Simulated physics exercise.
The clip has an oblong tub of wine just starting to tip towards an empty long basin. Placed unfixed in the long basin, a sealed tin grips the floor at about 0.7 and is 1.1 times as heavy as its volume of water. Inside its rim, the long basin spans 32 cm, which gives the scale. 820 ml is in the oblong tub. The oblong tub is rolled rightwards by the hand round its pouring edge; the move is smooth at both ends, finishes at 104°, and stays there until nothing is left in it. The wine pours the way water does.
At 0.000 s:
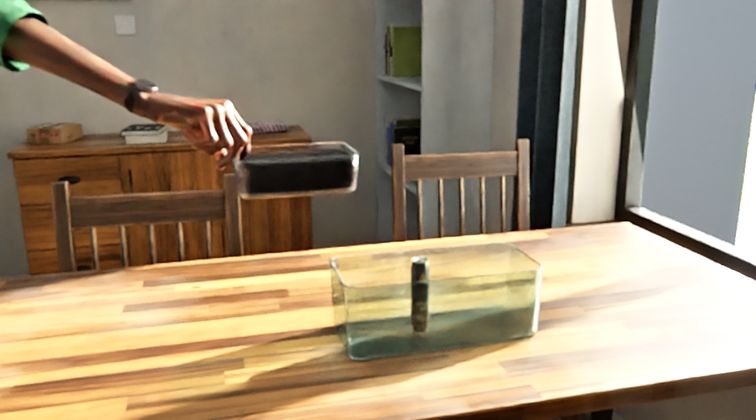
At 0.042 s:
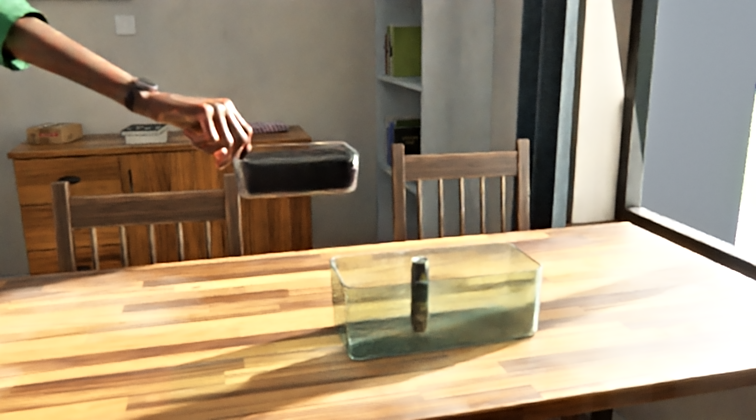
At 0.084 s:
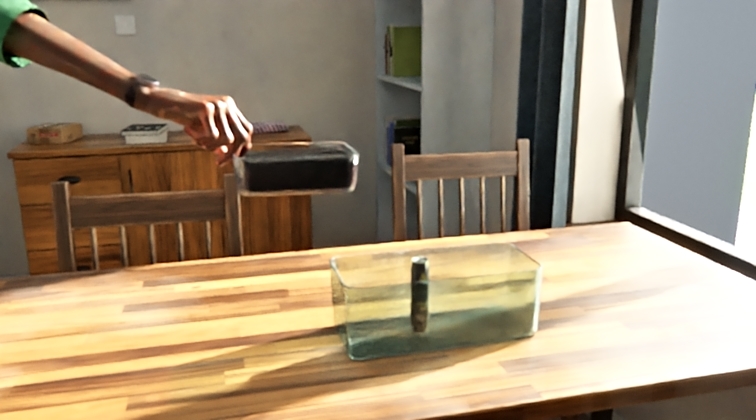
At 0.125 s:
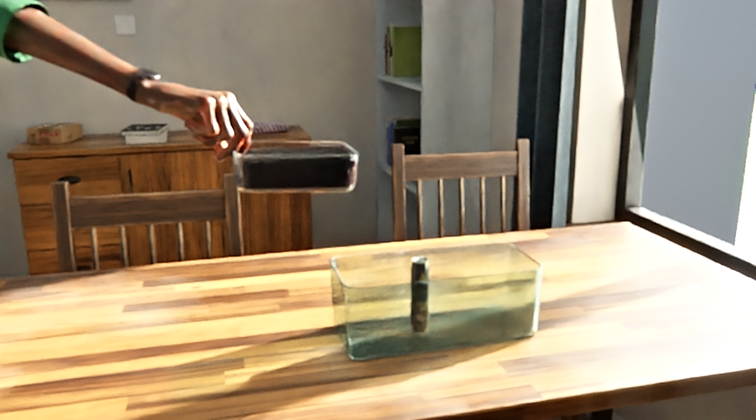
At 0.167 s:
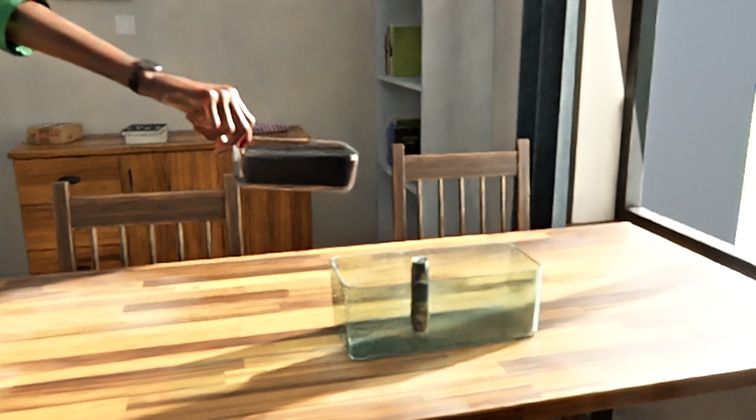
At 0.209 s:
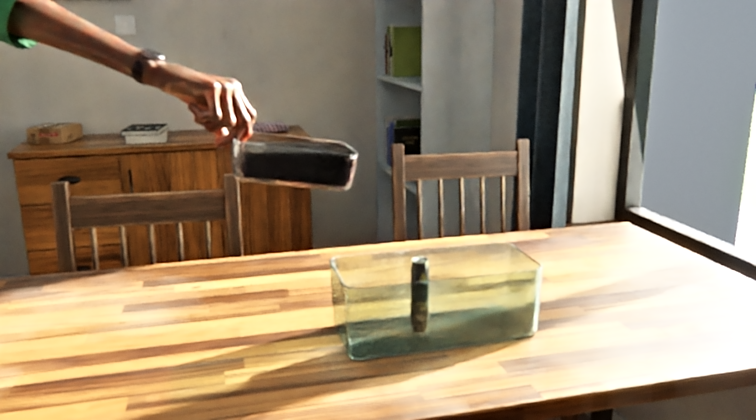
A hand with a dark wristband holds an oblong tub of dark liquid level above a wooden table, up and left of a long clear basin with a small upright object in it. The hand then slowly tilts the tub slightly rightwards, its right end dipping a little, while the basin stays still.
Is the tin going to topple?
No.
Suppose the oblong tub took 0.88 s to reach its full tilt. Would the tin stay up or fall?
In that case the tin stays vertical.
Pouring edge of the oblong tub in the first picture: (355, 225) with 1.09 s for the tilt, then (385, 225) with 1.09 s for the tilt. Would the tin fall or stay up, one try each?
The tin overturns the first time and stays vertical the second time.
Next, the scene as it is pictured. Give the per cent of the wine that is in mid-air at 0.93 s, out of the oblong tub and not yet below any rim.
Some 8 per cent.
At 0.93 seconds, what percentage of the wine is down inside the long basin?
Roughly 74 per cent.
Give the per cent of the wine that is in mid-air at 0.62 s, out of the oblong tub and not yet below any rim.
My guess is roughly 58 %.
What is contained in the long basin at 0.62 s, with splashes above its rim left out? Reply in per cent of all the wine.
Estimate - around 10 in a hundred parts.
Then, 0.62 s in, the tilt is 64° and 33 per cent is still to pour; the tin stands where it began.
Then, 0.93 s in, the tilt is 98° and 4 per cent is still to pour; the tin stands where it began.
Then, 1.25 s in, the tilt is 104° and 0 per cent is still to pour; the tin stands where it began.
Then, 1.59 s in, the tilt is 104° and 0 per cent is still to pour; the tin stands where it began.
Finally, the tin stands where it began.
